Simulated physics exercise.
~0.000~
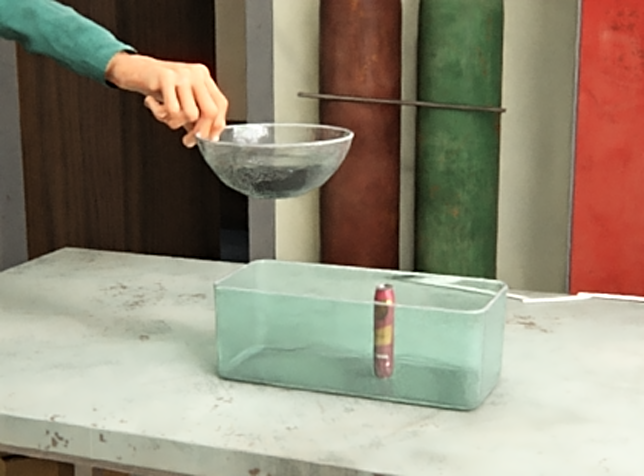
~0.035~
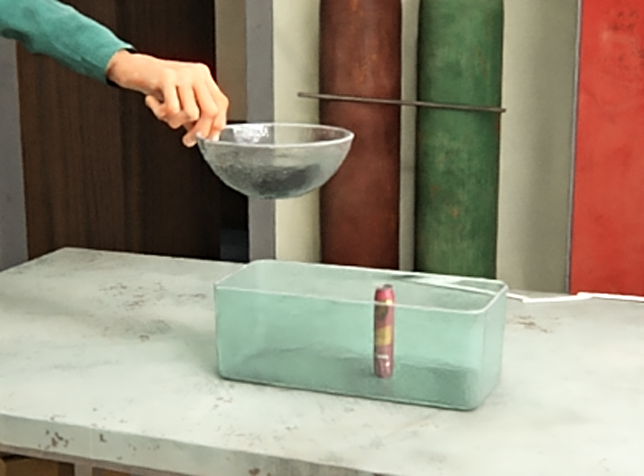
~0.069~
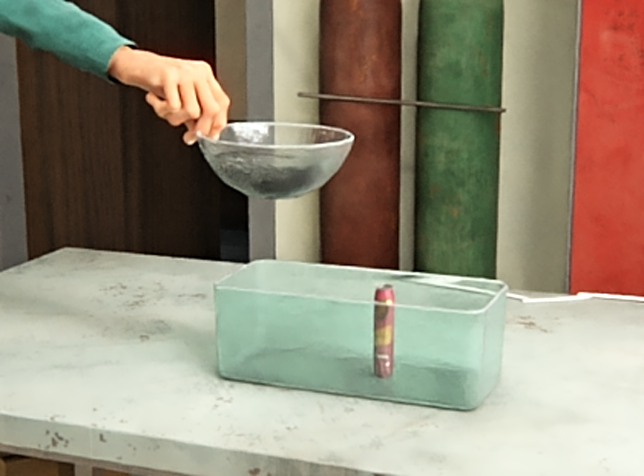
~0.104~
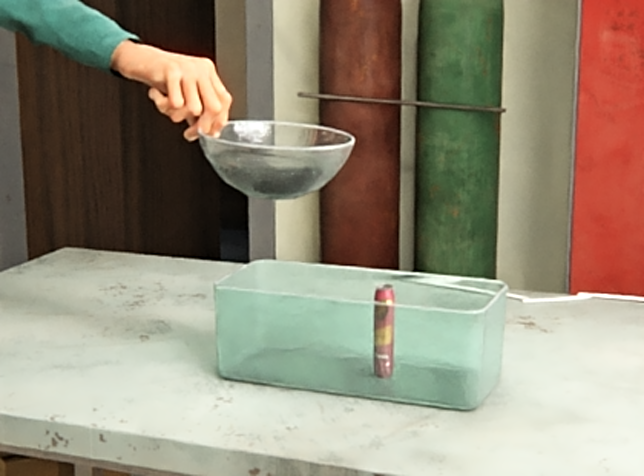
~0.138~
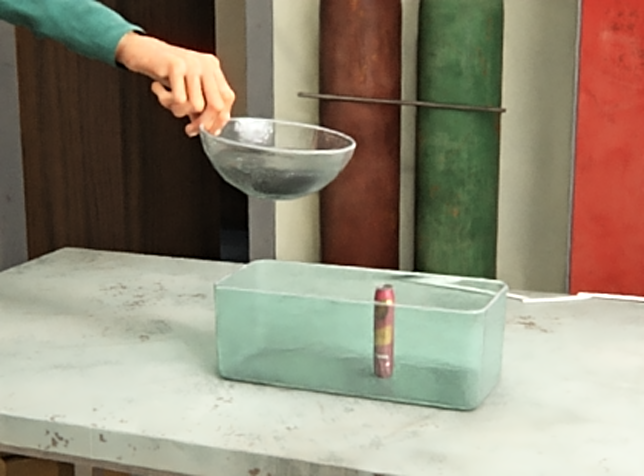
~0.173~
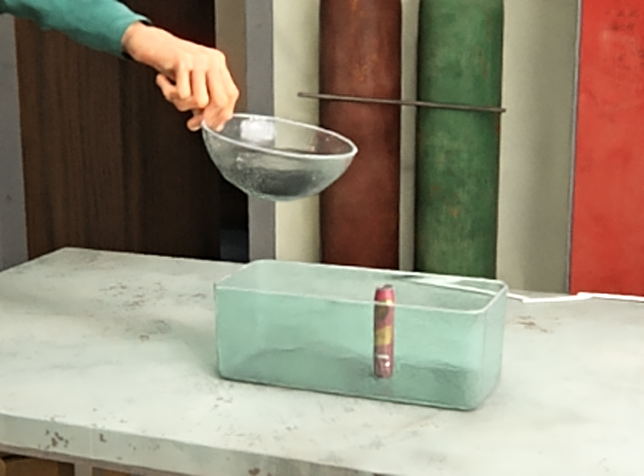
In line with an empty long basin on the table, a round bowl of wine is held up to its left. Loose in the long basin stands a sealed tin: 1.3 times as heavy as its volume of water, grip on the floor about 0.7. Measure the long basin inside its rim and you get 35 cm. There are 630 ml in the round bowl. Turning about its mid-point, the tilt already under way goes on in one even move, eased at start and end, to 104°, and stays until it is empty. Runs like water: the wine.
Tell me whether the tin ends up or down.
It's still up.
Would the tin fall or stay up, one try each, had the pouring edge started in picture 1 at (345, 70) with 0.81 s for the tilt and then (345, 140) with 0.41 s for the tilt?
Try 1: Still standing; try 2: Tipped over.
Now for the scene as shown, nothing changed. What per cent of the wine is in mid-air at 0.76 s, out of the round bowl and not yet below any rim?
Airborne share: Near 2 %.
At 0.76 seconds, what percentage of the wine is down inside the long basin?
Around 98 in a hundred.
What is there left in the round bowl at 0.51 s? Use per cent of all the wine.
Close to 30 in a hundred.
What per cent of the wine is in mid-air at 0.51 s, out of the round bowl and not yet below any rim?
Some 56 % is the figure.
After 0.51 s the tilt is 73° and 31 per cent is still to pour; the tin stands where it began.
After 0.76 s the tilt is 103° and 0 per cent is still to pour; the tin stands where it began.
After 1.03 s the tilt is 104° and 0 per cent is still to pour; the tin stands where it began.
After 1.31 s the tilt is 104° and 0 per cent is still to pour; the tin stands where it began.
In the end the tin stands where it began.
